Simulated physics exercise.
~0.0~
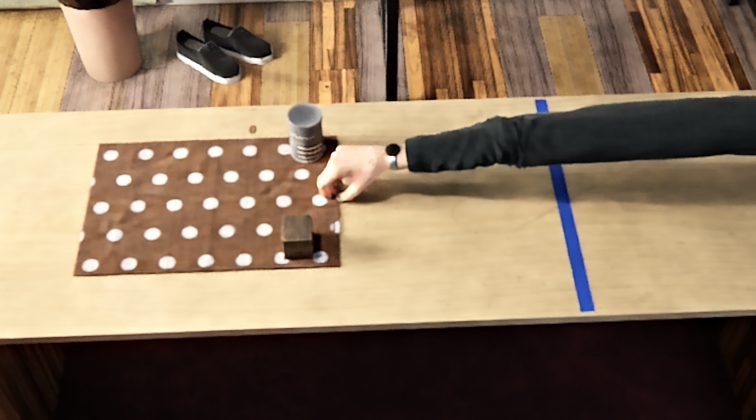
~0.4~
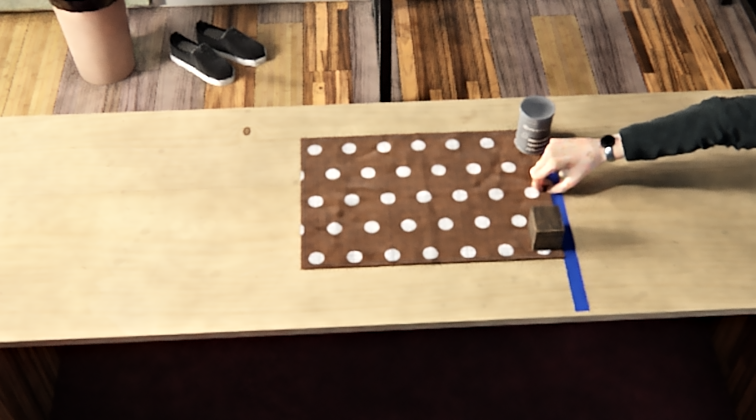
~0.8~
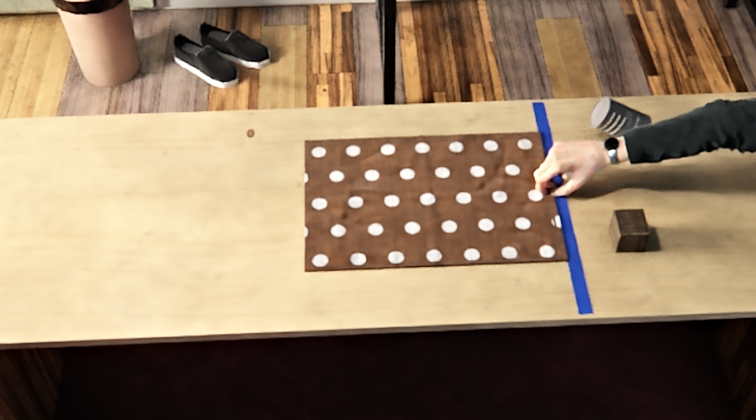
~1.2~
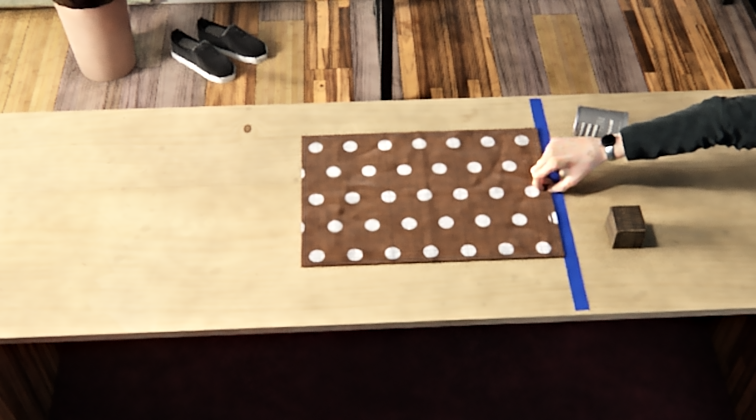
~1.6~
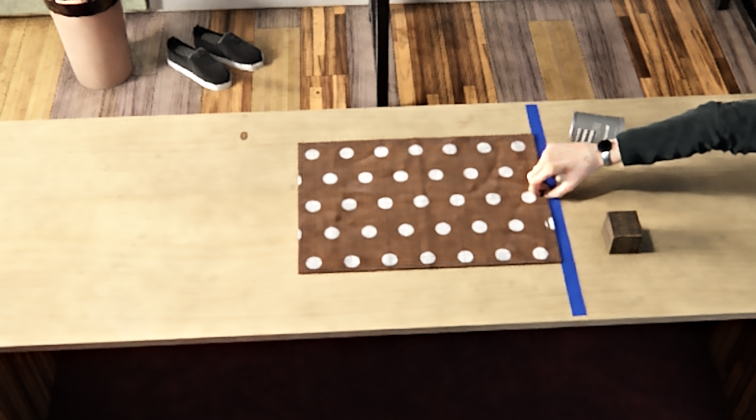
A dotted cloth is pulled right to blue tape, and its block and tin slide off.
